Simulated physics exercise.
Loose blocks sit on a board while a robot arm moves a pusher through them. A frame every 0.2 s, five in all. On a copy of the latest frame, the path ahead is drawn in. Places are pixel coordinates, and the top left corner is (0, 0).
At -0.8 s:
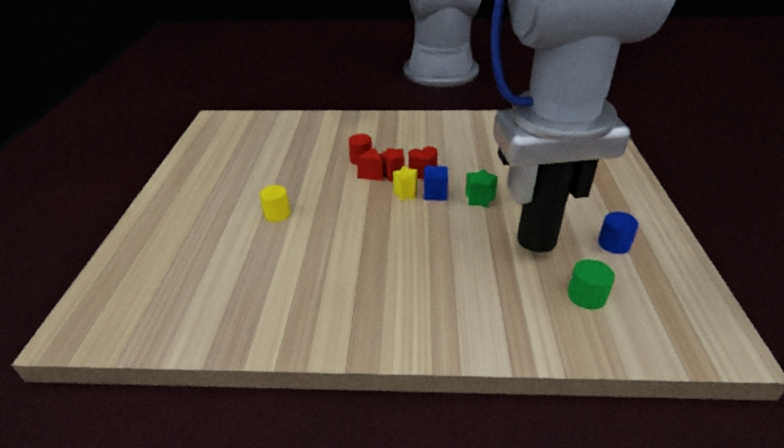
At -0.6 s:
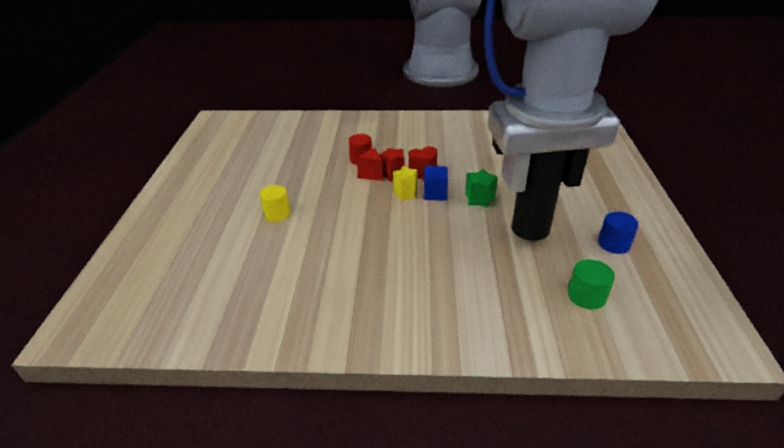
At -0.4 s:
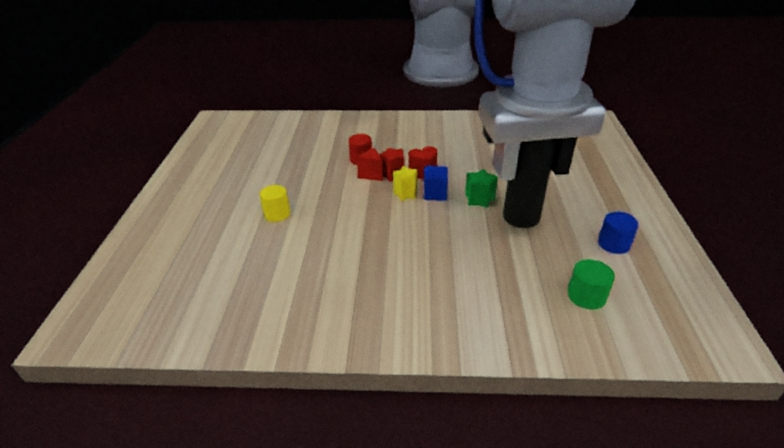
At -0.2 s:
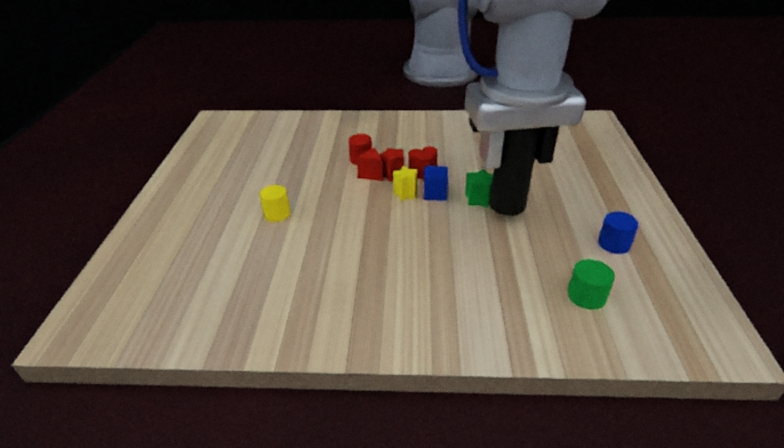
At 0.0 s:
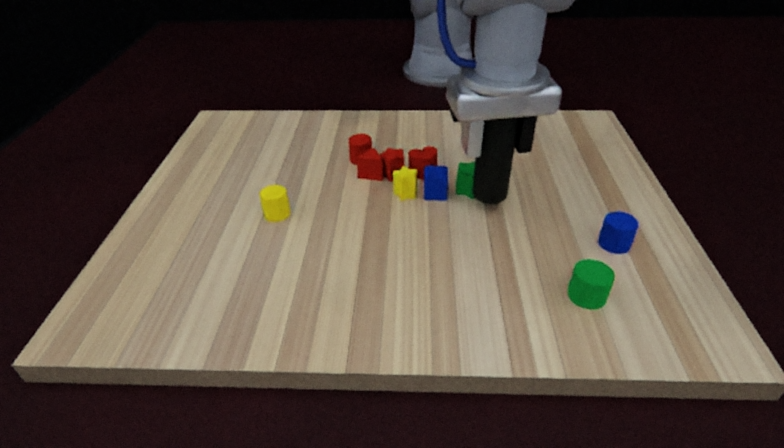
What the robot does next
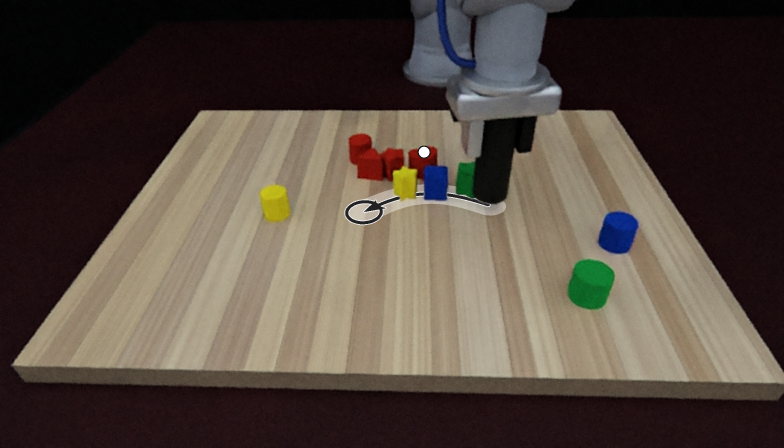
The footage shows a robot arm moving a black pusher leftward and away from the viewer across a wooden board of coloured blocks, then nudging the green star-shaped block slightly left toward the blue four-sided block.
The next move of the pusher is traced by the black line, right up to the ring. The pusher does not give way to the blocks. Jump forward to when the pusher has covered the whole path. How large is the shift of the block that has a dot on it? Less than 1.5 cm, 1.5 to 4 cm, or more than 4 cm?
It ends under 1.5 cm away.
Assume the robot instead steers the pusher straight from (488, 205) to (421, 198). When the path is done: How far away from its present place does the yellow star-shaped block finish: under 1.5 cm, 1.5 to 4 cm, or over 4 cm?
The shift is from 1.5 to 4 cm.
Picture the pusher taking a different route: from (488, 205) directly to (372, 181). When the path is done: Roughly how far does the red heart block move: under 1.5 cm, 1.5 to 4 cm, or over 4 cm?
Below 1.5 cm.
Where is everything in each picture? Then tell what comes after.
In the first frame, pusher's lower end at (537, 240); red star-shaped block at (393, 153); yellow star-shaped block at (406, 172); red heart block at (424, 152); blue four-sided block at (436, 172); green star-shaped block at (482, 177).
In the second frame, pusher at (530, 229); blocks still.
In the third frame, pusher at (521, 217); blocks still.
In the fourth frame, pusher at (508, 205); blocks still.
In the fifth frame, pusher at (490, 194); red star-shaped block at (393, 153); yellow star-shaped block at (406, 172); red heart block at (424, 152); blue four-sided block at (436, 172); green star-shaped block at (471, 168).
Drawn move, from (488, 205) via (446, 195) and (402, 197), ending at (364, 212); the dot is on the red heart block.
What follows on the original path. One third of the way, pusher at (445, 184); yellow star-shaped block at (395, 172); blue four-sided block at (418, 168); green star-shaped block at (455, 158), turned 65° clockwise.
Two thirds of the way, pusher at (401, 187); red star-shaped block at (389, 151), turned 30° clockwise; yellow star-shaped block at (361, 172), turned 40° anticlockwise; blue four-sided block at (380, 165), turned 55° clockwise; green star-shaped block at (455, 158), turned 65° clockwise.
At the end, pusher at (363, 201); red star-shaped block at (389, 151), turned 30° clockwise; yellow star-shaped block at (358, 173), turned 20° anticlockwise; red heart block still; blue four-sided block at (378, 165), turned 60° clockwise; green star-shaped block at (455, 158), turned 65° clockwise.
